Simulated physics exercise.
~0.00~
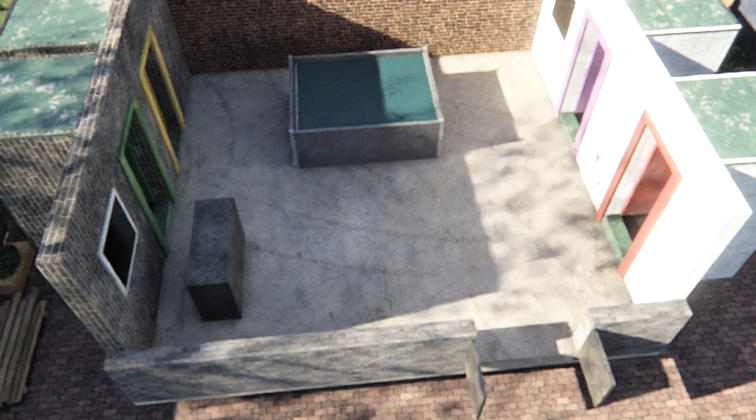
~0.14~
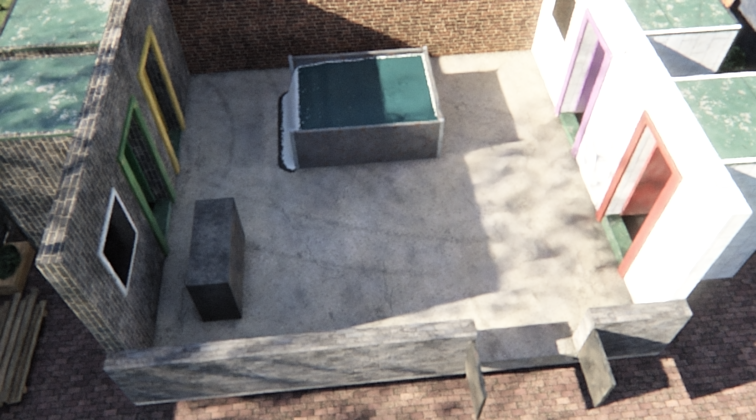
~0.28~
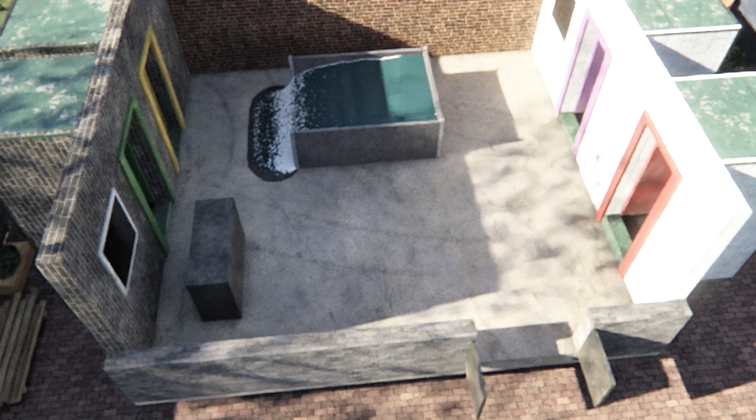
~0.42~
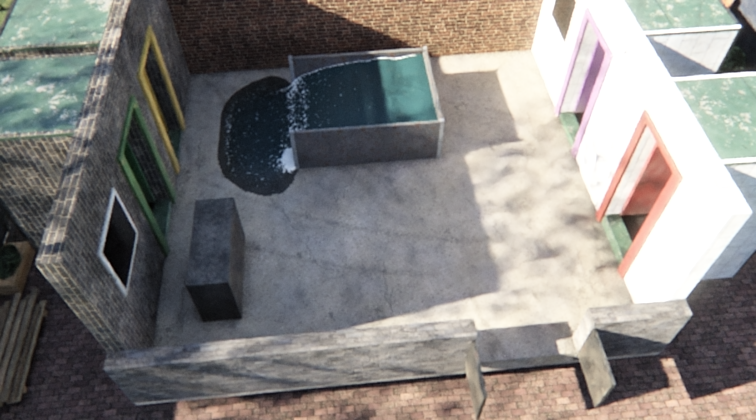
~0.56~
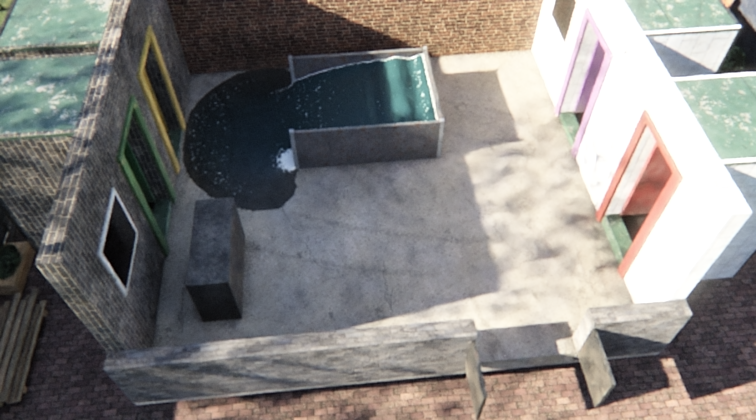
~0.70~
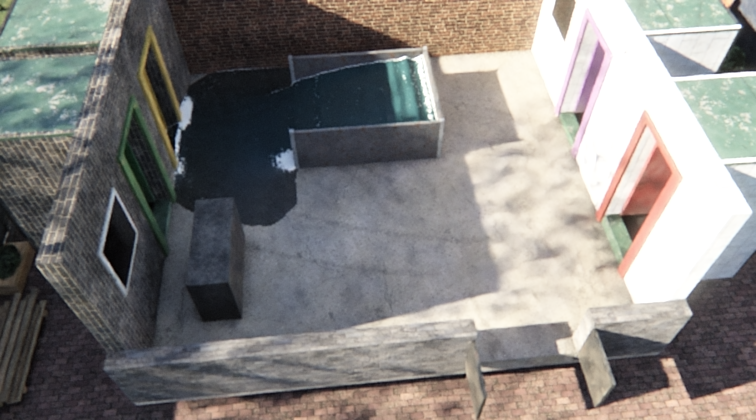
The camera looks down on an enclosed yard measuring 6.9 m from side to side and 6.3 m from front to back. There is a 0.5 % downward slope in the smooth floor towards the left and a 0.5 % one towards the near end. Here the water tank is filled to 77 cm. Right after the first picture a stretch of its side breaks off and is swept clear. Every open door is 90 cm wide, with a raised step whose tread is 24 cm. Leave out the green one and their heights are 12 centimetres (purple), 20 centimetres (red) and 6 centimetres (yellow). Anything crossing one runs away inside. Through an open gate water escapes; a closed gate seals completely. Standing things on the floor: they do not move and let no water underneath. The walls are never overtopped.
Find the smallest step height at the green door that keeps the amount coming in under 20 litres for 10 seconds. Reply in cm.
The smallest height is roughly 17 cm.
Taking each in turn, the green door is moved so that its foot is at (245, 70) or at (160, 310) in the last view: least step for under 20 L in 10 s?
You'd want roughly 23 cm there first, then roughly 13.5 cm.
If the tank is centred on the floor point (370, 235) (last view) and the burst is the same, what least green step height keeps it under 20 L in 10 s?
In that case about 35 cm.
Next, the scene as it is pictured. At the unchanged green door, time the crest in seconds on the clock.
About 1.8 seconds.
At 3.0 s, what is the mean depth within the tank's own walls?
Mean depth: Approx. 18 cm.
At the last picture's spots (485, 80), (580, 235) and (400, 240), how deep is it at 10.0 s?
Around 4 cm, 10 cm and 3 cm.
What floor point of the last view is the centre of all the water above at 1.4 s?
About (306, 128).
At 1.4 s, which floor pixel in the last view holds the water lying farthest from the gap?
Around (161, 296).
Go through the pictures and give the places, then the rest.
Still water, 77 cm deep, in the water tank at (363, 91); the green door at (151, 185) is dry, in the first frame.
Water pours out at (296, 116) and has run 0.3 m, to (283, 163); about 7 cm deep outside, 77 cm at the back, in the second frame.
Water pours out at (297, 119) and has run 0.8 m, to (252, 158); about 13 cm deep outside, 77 cm at the back, in the third frame.
Water pours out at (297, 120) and has run 1.3 m, to (224, 160); about 11 cm deep outside, 77 cm at the back, in the fourth frame.
The front is at (188, 146), 2.0 m from the gap at (297, 121); 5.2 m2 of floor is wet, 72 cm left at the back, in the fifth frame.
The gap is at (297, 121), the front 2.3 m out at (164, 162); the back of the water tank holds 64 cm; the green door at (151, 185), 2.9 m from the gap, is still 0.5 m from the nearest water, in the sixth frame.
After 1.4 s water covers 20 % of the floor, deepest (52 cm) near (190, 80); 19 cm at the green door, 2 litres in over its 13 cm step.
After 3.0 s water covers 30 % of the floor, deepest (36 cm) near (163, 376); 18 cm at the green door, 39 litres in over its 13 cm step.
After 10.0 s water covers 95 % of the floor, deepest (12 cm) near (505, 296); 8 cm at the green door, 50 litres in over its 13 cm step.
At the green door as built, the water arrived by 0.9 s and peaked near 22 cm at 1.8 s.
Run again over the same 10 s with other heights there, 30 litres in over 15.5 cm, 7 litres over 21 cm. The limit of 20 litres is kept from about 17 cm up.
